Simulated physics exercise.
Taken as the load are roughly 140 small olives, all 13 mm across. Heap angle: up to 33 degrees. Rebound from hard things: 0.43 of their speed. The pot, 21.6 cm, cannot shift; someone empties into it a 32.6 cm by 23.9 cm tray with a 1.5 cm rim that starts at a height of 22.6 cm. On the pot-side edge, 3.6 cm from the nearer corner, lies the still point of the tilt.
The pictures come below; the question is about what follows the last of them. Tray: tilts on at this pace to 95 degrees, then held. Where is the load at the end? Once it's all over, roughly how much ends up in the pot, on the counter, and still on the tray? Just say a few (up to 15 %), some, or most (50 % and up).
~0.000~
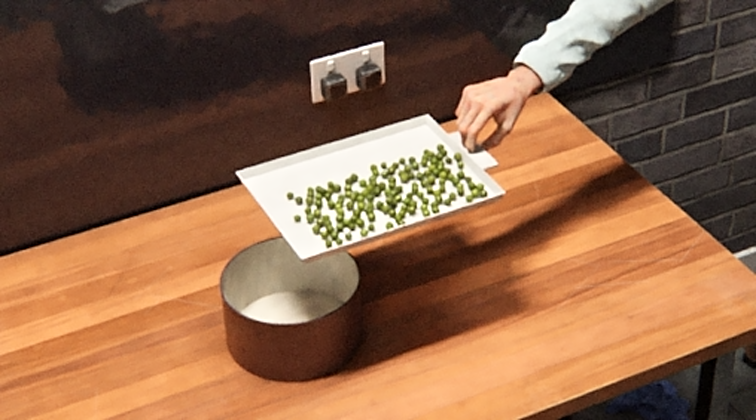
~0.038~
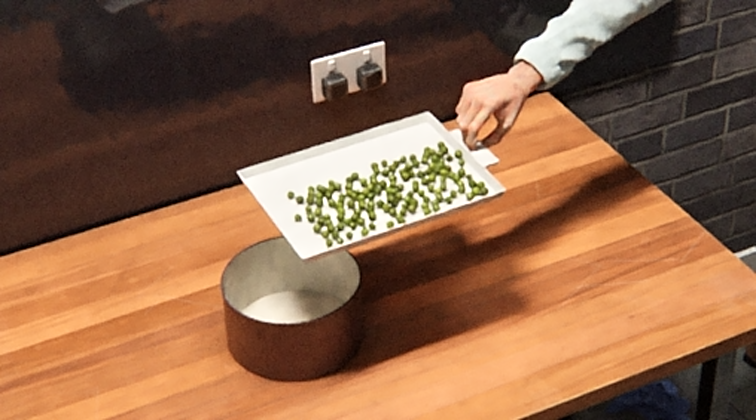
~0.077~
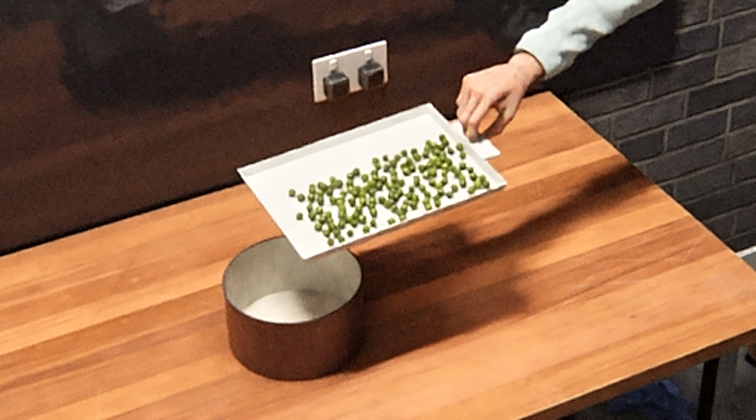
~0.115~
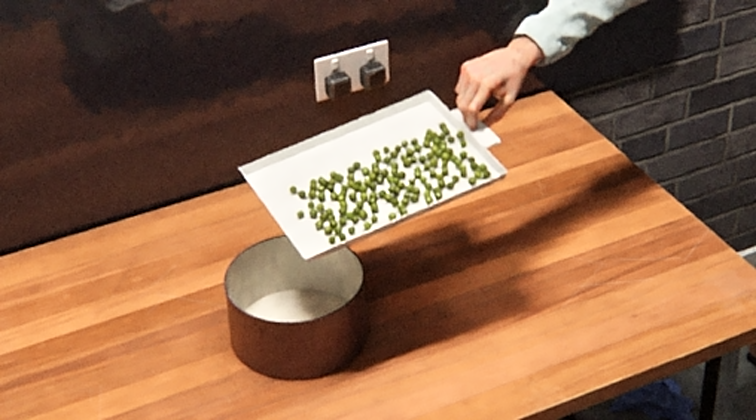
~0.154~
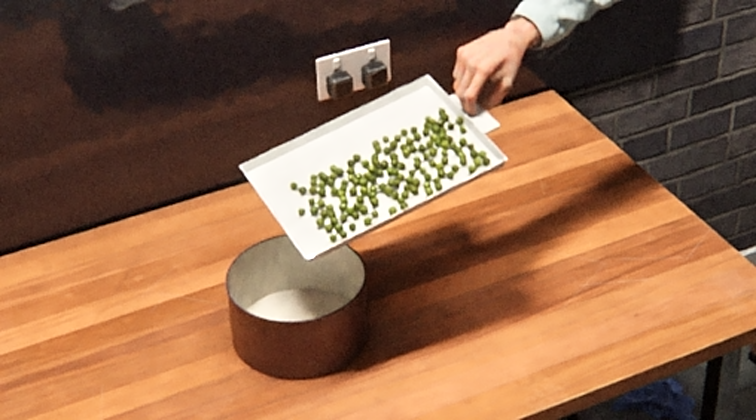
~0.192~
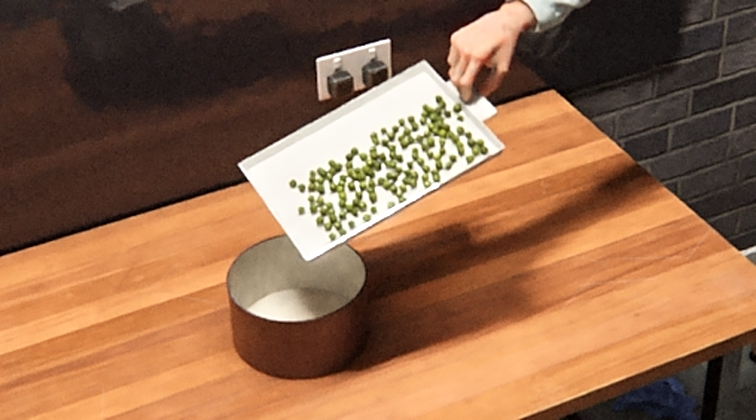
Pot: Some, counter: Most, tray: A few.
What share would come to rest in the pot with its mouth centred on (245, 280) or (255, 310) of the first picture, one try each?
Near 40 and 90 percent, one try each.
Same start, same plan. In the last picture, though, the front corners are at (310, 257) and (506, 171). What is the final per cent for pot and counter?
Pot: 0, counter: 100.
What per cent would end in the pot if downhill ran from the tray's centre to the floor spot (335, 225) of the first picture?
Near 5 percent, give or take.
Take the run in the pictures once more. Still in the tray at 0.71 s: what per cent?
Estimate: About 65 percent.
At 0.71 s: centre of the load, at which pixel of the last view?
The load's centre is near (277, 246) at that time.
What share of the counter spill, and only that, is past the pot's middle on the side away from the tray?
It comes to near 100 percent.
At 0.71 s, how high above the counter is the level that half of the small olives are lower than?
Median height: Approx. 24 cm.
After 0.50 s, tilt 55 degrees; the tray holds 100 %, the pot 0 %.
After 0.71 s, tilt 81 degrees; the tray holds 65 %, the pot 0 %.
After 1.04 s, tilt 95 degrees; the tray holds 0 %, the pot 25 %.
By 1.8 s all is still; pot 25 %, counter 75 %, tray 0 %.
